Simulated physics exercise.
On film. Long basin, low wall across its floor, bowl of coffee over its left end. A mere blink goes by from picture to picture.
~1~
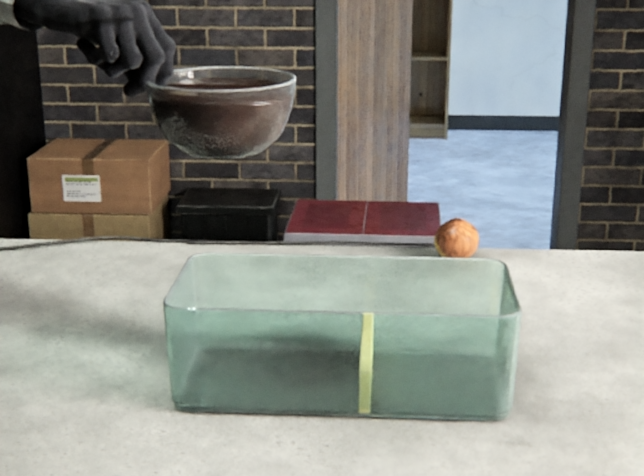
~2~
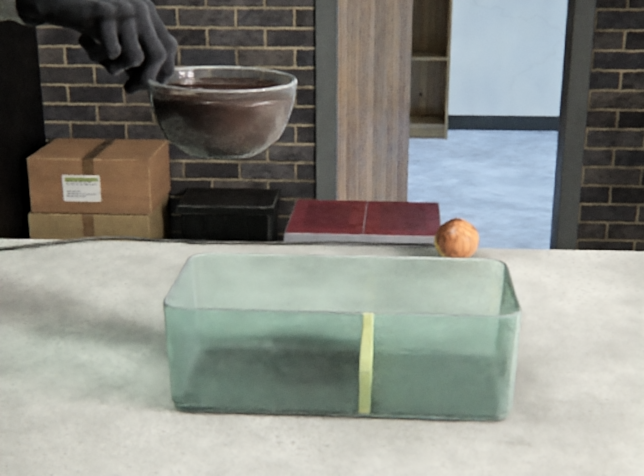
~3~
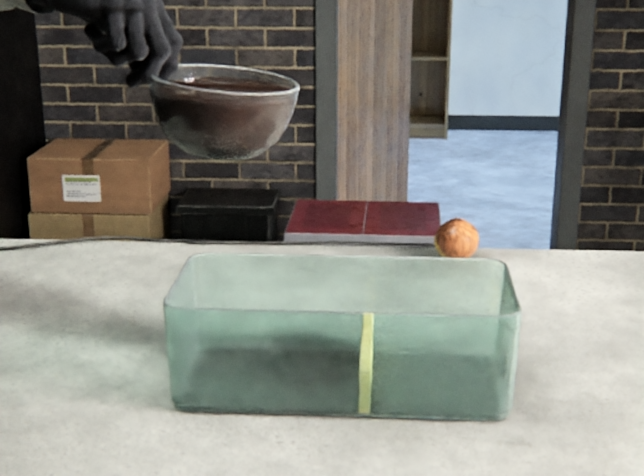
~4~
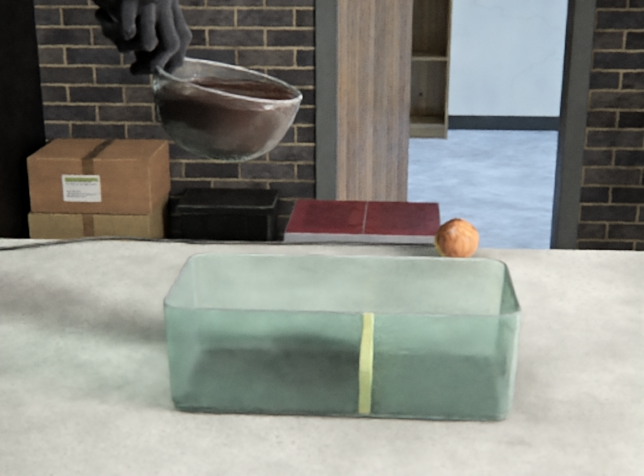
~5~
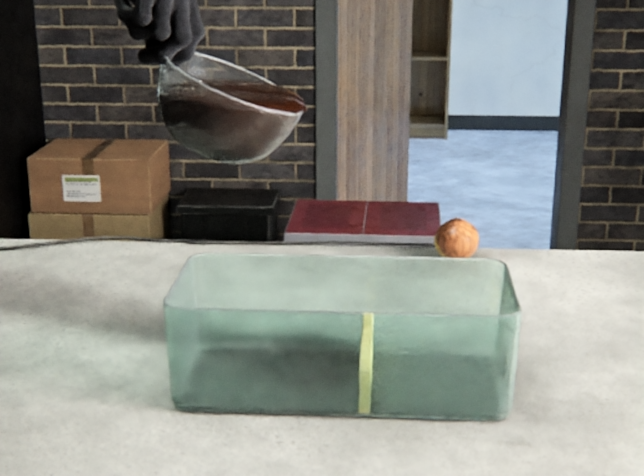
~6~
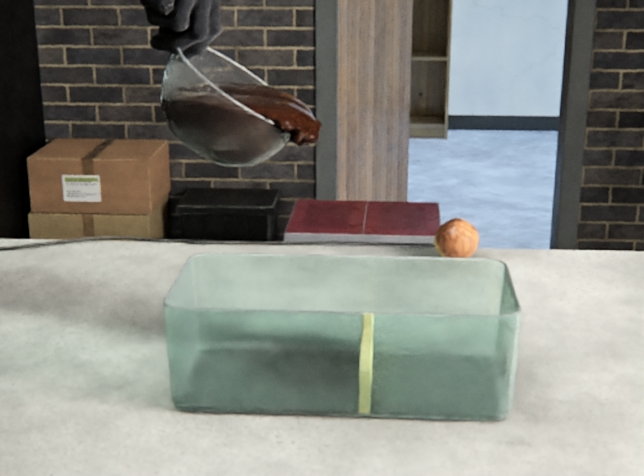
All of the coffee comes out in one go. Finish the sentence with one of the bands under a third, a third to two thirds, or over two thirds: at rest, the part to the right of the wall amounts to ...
At rest, the part to the right of the wall amounts to a third to two thirds.
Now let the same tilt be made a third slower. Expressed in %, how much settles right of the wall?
About 55 %.
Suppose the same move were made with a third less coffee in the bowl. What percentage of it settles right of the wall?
Some 15 parts in a hundred, give or take.
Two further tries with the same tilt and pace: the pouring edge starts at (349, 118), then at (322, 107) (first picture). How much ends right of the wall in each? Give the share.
Roughly 75 per cent, then roughly 60 per cent.
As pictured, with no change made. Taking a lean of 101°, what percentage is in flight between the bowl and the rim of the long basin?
Airborne fraction: Approx. 40 %.
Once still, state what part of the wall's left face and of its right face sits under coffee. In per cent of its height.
Left about 30, right about 30.
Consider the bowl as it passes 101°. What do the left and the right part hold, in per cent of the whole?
Left 15 %, right 35 %.
A moment on, the bowl is tipped right over and 10 per cent is still to pour, 16 is left of the wall and 33 right of it.
Next, the bowl is tipped right over and 0 per cent is still to pour, 56 is left of the wall and 41 right of it.
Then the bowl is tipped right over and 0 per cent is still to pour, 57 is left of the wall and 41 right of it.
Later the bowl is tipped right over and 0 per cent is still to pour, 57 is left of the wall and 41 right of it.
In the end 57 per cent lies left of the wall, 41 right of it and 2 outside.
